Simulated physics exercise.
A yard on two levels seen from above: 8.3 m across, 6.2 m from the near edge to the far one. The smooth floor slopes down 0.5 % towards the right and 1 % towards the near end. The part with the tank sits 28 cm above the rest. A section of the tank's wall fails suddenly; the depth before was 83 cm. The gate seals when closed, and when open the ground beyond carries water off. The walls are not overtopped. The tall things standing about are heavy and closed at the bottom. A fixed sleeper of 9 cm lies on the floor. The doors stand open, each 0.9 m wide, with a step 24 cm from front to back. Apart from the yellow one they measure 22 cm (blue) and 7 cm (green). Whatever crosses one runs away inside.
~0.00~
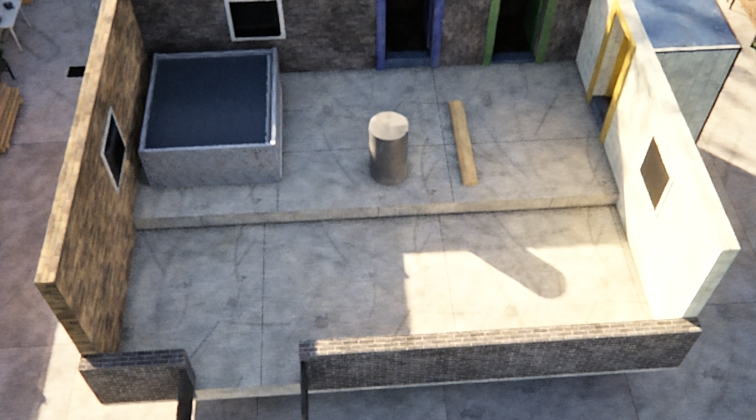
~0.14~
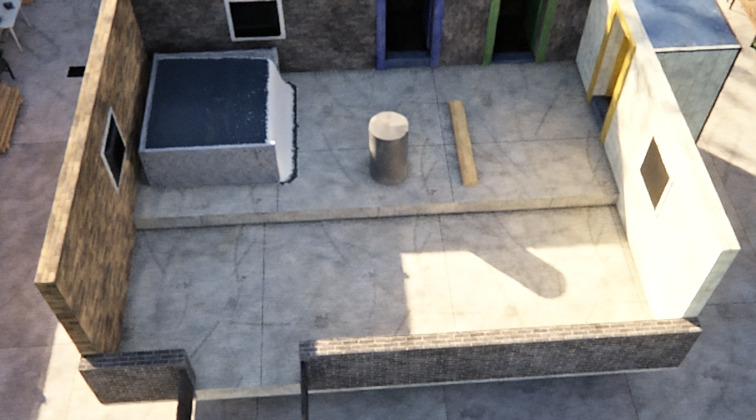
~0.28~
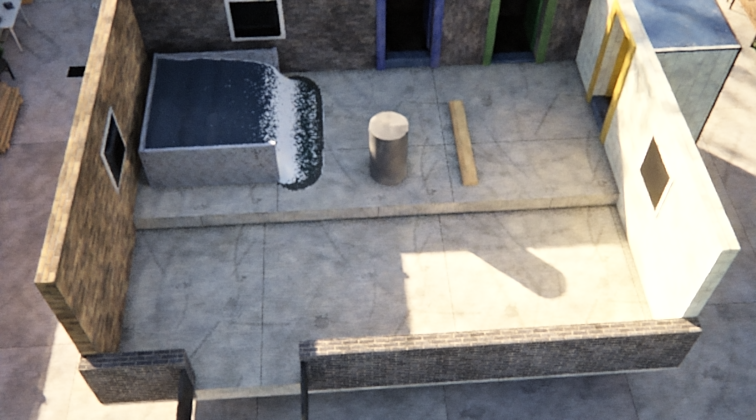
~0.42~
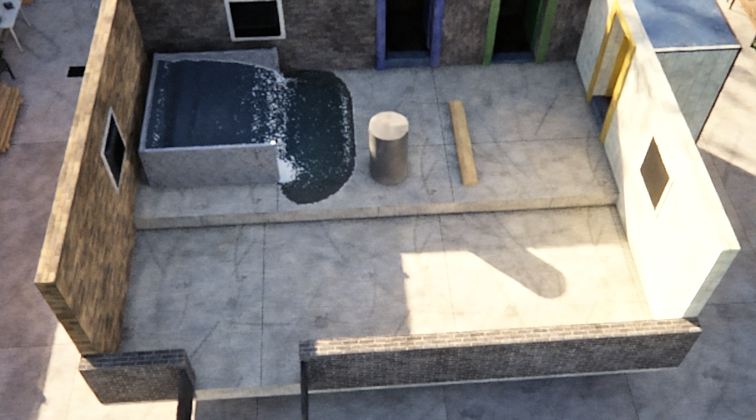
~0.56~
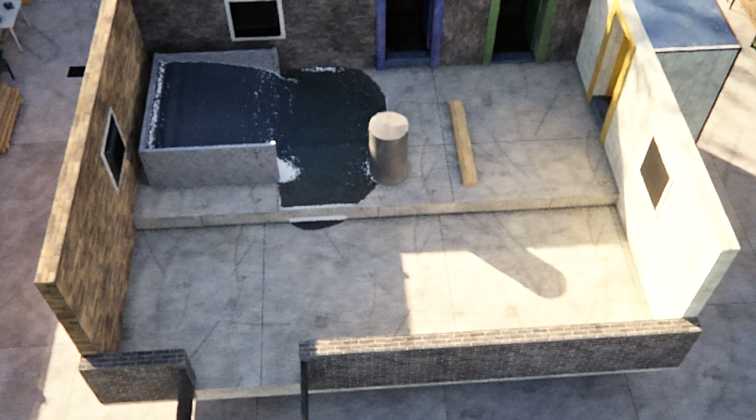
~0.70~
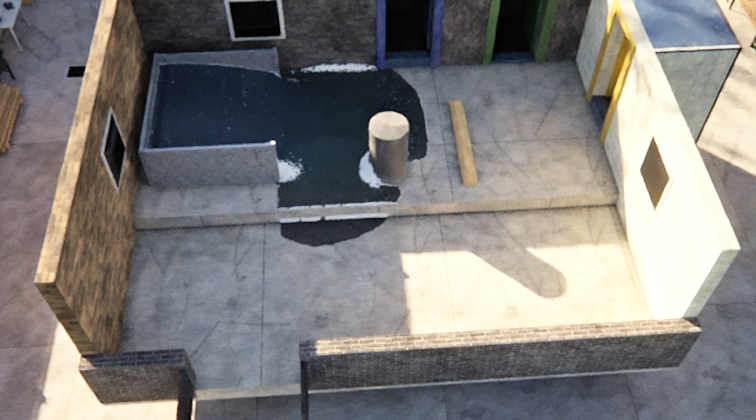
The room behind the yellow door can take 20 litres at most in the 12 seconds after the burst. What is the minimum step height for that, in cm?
It would have to be roughly 31 cm high.
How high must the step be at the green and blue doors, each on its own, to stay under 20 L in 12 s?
Roughly 20 cm at green and 10.5 cm at blue.
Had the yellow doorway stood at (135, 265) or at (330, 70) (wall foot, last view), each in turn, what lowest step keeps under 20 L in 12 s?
About 13.5 and 16 cm.
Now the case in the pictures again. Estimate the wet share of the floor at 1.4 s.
Some 40 per cent of it.
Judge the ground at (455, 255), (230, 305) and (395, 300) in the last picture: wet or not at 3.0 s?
In that order: Wet, dry, under water.
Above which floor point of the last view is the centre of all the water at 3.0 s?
Around (421, 142).
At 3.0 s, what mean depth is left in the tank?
About 16 cm.
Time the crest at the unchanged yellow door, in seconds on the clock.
Near 2.6 s.
After 1.4 s water covers 40 % of the floor, deepest (46 cm) near (366, 162); it has not reached the yellow door.
After 3.0 s water covers 70 % of the floor, deepest (46 cm) near (562, 76); 34 cm at the yellow door, 73 litres in over its 20 cm step.
After 12.0 s water covers 90 % of the floor, deepest (17 cm) near (152, 377); 4 cm at the yellow door, 132 litres in over its 20 cm step.
At the yellow door as built, the water arrived by 1.6 s and peaked near 36 cm at 2.6 s.
With a step of 25.5 cm, 57 litres would have come in within the 12 s; with 34.5 cm, 6 litres. So under 20 litres takes about 31 cm.
